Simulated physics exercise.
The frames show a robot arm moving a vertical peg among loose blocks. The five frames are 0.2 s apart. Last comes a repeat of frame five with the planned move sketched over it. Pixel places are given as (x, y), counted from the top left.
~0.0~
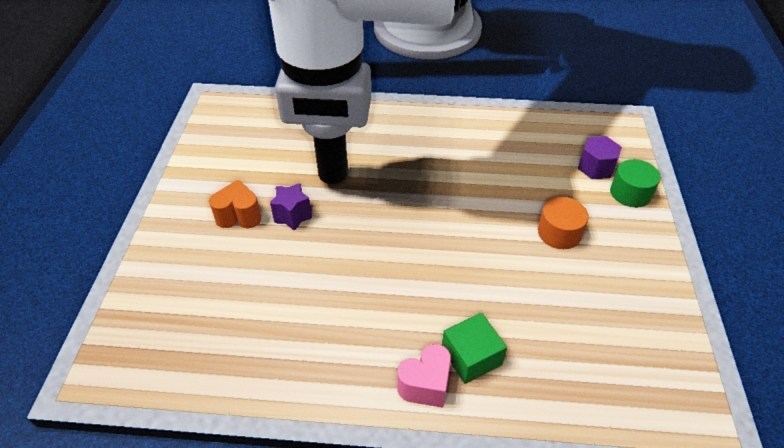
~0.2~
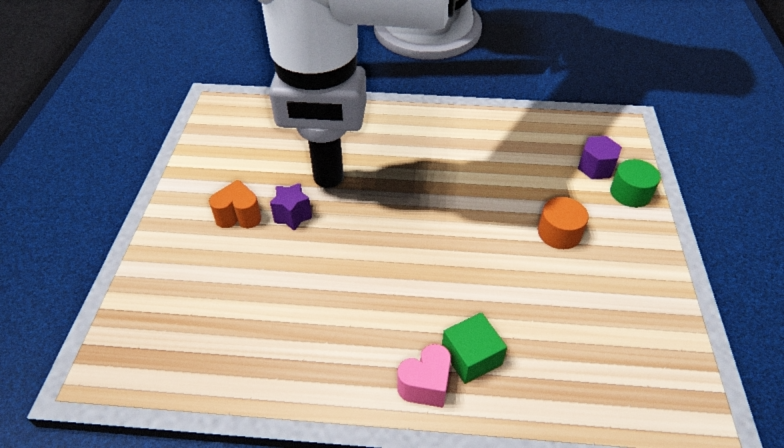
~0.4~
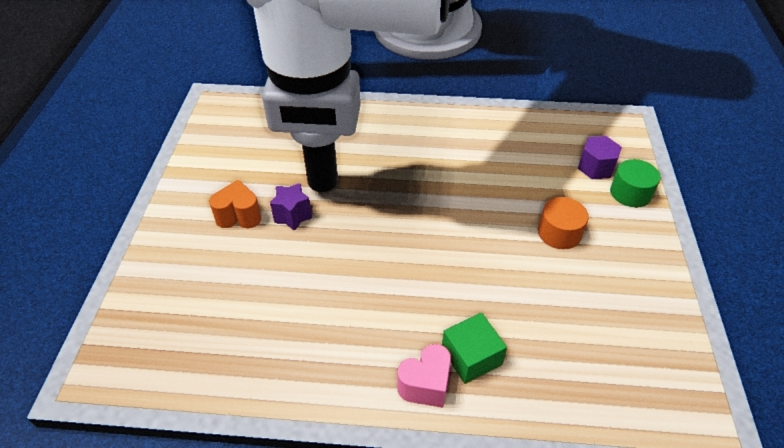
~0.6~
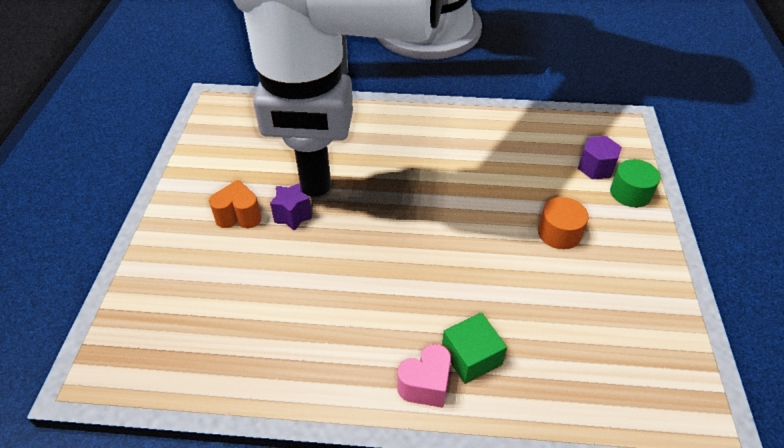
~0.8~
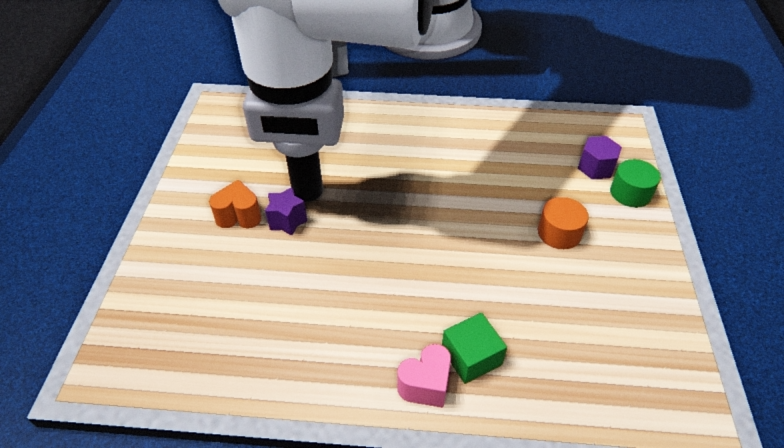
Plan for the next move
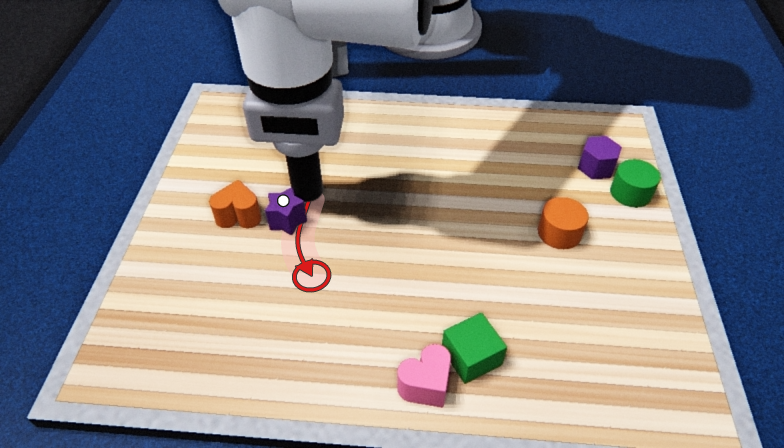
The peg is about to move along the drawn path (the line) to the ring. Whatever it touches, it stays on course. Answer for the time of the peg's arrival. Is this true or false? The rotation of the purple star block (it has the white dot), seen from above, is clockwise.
It is true.
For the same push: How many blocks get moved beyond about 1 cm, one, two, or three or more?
My count: 1.
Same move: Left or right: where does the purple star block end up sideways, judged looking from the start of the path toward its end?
With start-to-end as forward, it shifts right.
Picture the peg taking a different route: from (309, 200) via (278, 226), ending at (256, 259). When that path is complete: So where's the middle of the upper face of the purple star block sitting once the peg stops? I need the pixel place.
Its top middle: (230, 263).
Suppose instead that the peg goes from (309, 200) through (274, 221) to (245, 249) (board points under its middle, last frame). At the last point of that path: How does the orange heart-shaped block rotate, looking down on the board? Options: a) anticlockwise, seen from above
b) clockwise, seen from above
b: Clockwise, seen from above.
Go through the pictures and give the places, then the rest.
In the first picture, lower end of the peg (333, 175), tops of blocks, orange heart-shaped block (233, 196), purple star block (289, 195).
In the second picture, peg (329, 179), blocks as before.
In the third picture, peg (323, 183), blocks as before.
In the fourth picture, peg (316, 187), blocks as before.
In the fifth picture, peg (308, 192), orange heart-shaped block (233, 196), purple star block (283, 201).
The drawn path runs from (309, 200) over (301, 224) and (299, 250) to (312, 276); the dot is on the purple star block.
The first path, step by step. One third of the way, peg (299, 217); purple star block (266, 223), turned 20° clockwise.
Two thirds of the way, peg (298, 243); purple star block (259, 231), turned 30° clockwise.
At the end, peg (310, 268); orange heart-shaped block not moved; purple star block (259, 231), turned 30° clockwise.
